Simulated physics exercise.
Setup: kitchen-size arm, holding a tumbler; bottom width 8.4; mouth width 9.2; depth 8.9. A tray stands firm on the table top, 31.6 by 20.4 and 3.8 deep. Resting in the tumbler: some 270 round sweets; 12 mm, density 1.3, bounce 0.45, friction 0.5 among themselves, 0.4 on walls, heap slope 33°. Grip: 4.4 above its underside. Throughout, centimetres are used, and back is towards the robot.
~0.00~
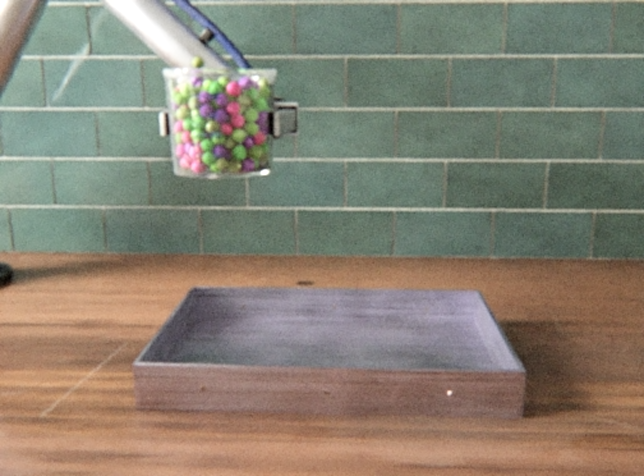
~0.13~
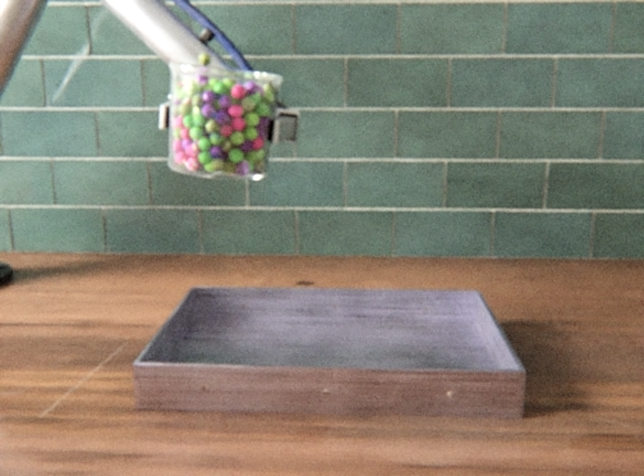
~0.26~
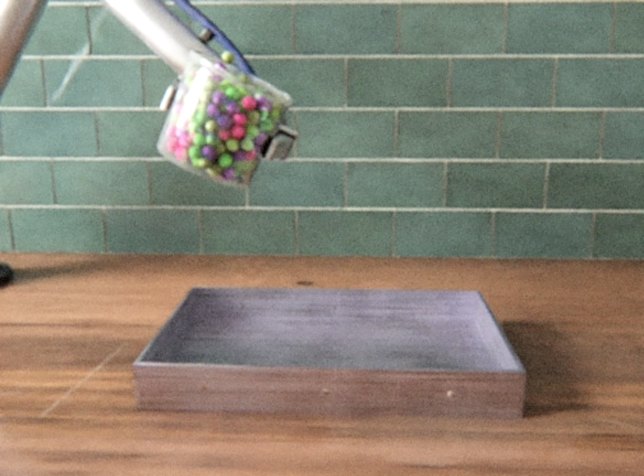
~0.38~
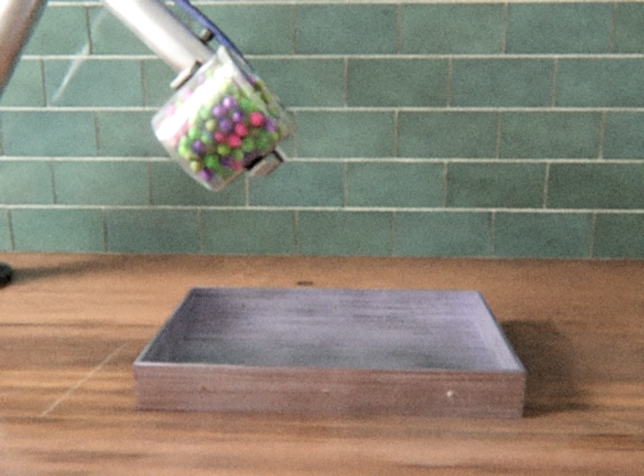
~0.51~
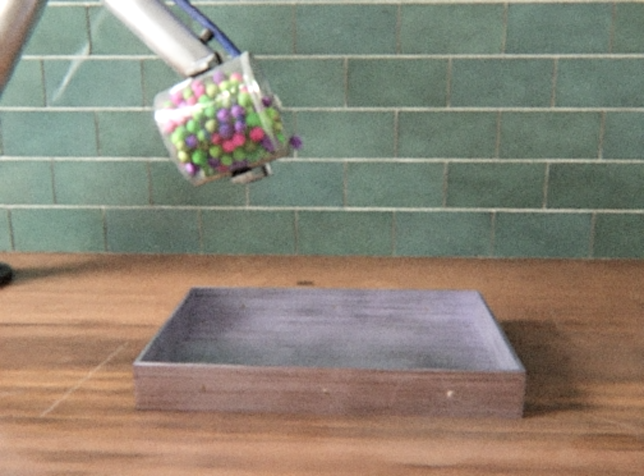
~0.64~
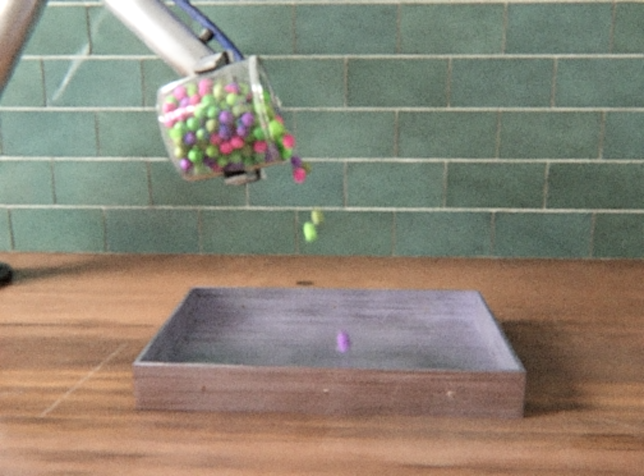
A robot arm held a clear tumbler full of pink, green and purple sweets above a shallow tray, then tilted it steeply to the right until a few sweets dropped out over the tray.
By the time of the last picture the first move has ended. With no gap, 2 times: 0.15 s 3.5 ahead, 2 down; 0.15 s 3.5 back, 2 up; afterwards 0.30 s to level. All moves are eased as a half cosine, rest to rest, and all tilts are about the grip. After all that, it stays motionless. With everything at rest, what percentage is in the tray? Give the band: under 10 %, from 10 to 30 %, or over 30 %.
The share falls over 30 %.
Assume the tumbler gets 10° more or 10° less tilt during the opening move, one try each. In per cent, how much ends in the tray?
They would come to near 60 and 20 per cent.
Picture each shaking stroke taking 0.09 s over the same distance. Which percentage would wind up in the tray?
I'd expect some 50 per cent.
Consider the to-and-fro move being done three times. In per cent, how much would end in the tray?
In that case it would be roughly 45 per cent.
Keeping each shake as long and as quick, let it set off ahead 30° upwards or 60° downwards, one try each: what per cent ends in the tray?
Try one gives about 60 in a hundred, try two about 20 in a hundred.
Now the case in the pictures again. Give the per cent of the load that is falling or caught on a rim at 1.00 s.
My guess is some 6 in a hundred.
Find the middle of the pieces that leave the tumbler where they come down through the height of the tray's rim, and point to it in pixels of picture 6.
I'd say somewhere around (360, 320).
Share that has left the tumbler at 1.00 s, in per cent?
Roughly 25 percent is out.
After 1.00 s, tilted 76° forward, highest piece 25 above the table; 212 in the tumbler, 45 in the tray, 17 in flight or on a rim.
After 1.36 s, tilted 50° forward, highest piece 25 above the table; 171 in the tumbler, 97 in the tray, 6 in flight or on a rim.
After 1.74 s, level, highest piece 26 above the table; 171 in the tumbler, 103 in the tray.
After 2.79 s, level, highest piece 26 above the table; 171 in the tumbler, 103 in the tray.
In the end, 171 in the tumbler, 103 in the tray. That is 38 % in the tray.
